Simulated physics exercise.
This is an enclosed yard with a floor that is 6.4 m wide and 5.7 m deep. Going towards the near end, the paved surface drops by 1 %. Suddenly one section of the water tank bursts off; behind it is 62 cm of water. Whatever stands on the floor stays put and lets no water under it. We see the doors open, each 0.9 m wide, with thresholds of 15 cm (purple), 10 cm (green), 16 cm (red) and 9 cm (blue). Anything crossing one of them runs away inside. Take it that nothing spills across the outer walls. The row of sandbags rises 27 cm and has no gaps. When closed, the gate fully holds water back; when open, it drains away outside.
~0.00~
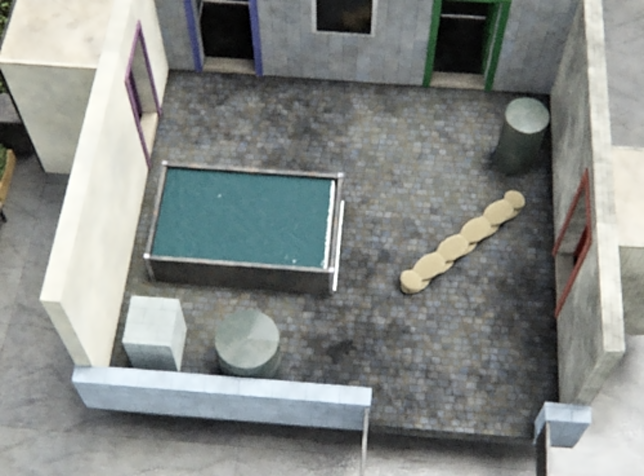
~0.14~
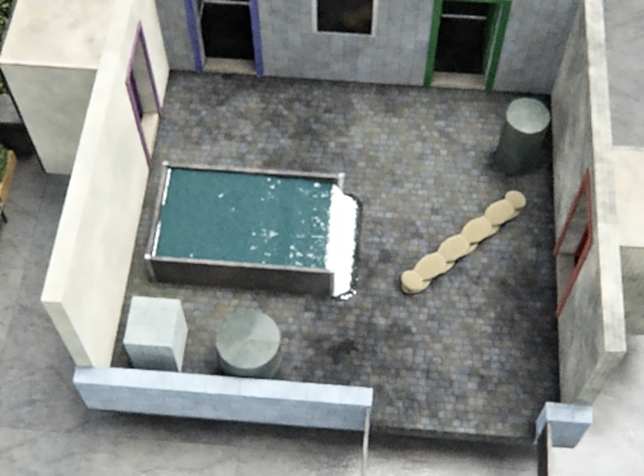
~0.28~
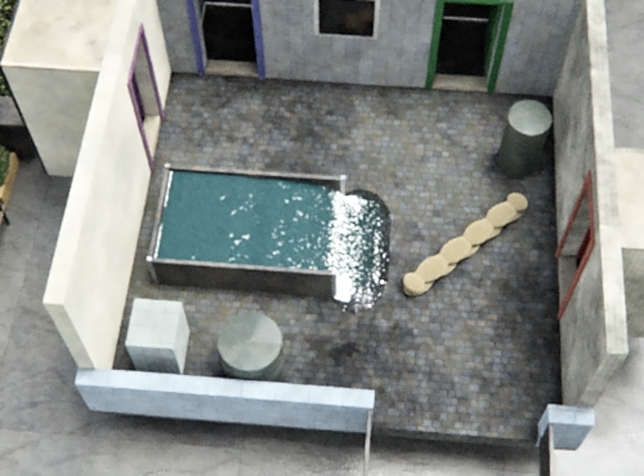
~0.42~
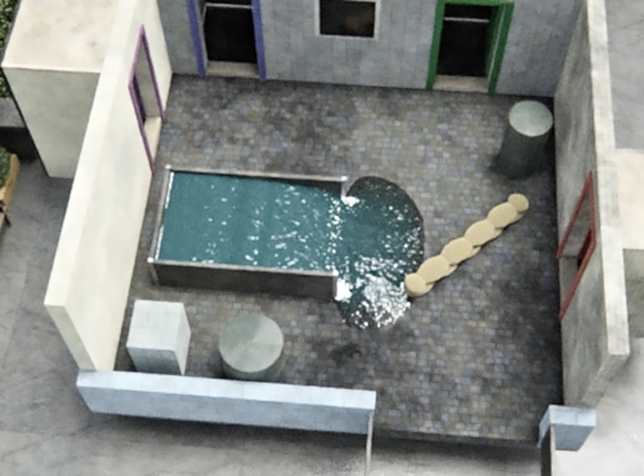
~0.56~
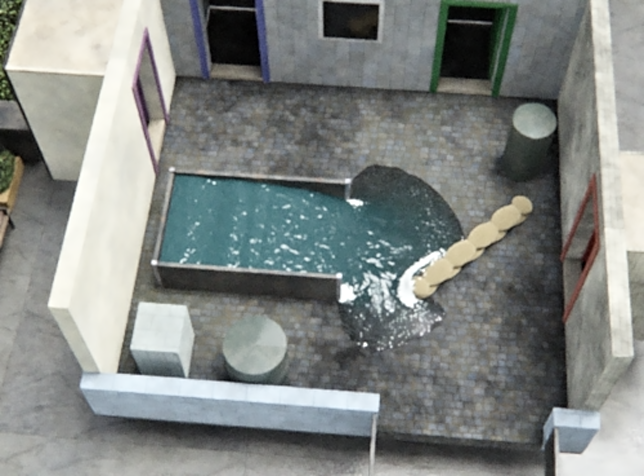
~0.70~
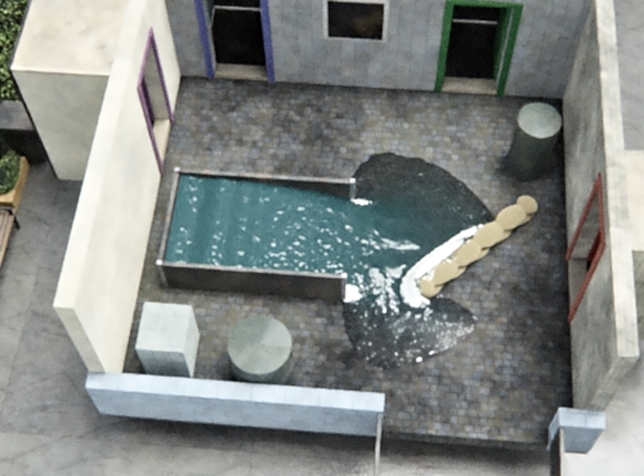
A walled yard held a rectangular tank of still, teal water until its right side opened and water poured out, spreading across the dark paving, meeting the slanted row of sandbags and running along it.
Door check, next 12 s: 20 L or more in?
Purple door: Short; green door: Surplus; red door: Short; blue door: Short.
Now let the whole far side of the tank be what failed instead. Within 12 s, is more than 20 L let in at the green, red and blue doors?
Door green stays within, door red stays within, door blue goes beyond.
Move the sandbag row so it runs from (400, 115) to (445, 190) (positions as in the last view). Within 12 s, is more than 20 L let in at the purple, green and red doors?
Against that limit: Purple under, green below, red over.
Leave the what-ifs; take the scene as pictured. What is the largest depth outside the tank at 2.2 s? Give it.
Roughly 39 cm.
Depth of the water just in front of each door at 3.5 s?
Door by door, in cm: Purple reads 0, green reads 26, red reads 4, blue reads 0.
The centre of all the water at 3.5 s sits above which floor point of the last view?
Balance point at about (410, 226).
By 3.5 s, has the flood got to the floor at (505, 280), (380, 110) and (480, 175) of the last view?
Well, the first is drenched, the next drenched, the last drenched.
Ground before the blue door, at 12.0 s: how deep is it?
Depth: Approx. 7.0 cm.
After 1.4 s water covers 30 % of the floor and is deepest (38 cm) near (418, 278); purple door not reached, green door not reached, red door not reached, blue door not reached.
After 2.2 s water covers 45 % of the floor and is deepest (39 cm) near (514, 183); purple door not reached, green door 12 cm at the sill, 2 L in, red door 1 cm at the sill, 0 L in, blue door not reached.
After 3.5 s water covers 50 % of the floor and is deepest (28 cm) near (492, 108); purple door not reached, green door 26 cm at the sill, 109 L in, red door 4 cm at the sill, 0 L in, blue door not reached.
After 7.0 s water covers 80 % of the floor and is deepest (14 cm) near (161, 179); purple door 8 cm at the sill, 0 L in, green door 9 cm at the sill, 246 L in, red door 3 cm at the sill, 0 L in, blue door 3 cm at the sill, 0 L in.
After 12.0 s water covers 95 % of the floor and is deepest (10 cm) near (119, 393); purple door 8 cm at the sill, 0 L in, green door 3 cm at the sill, 247 L in, red door 2 cm at the sill, 0 L in, blue door 7 cm at the sill, 0 L in.
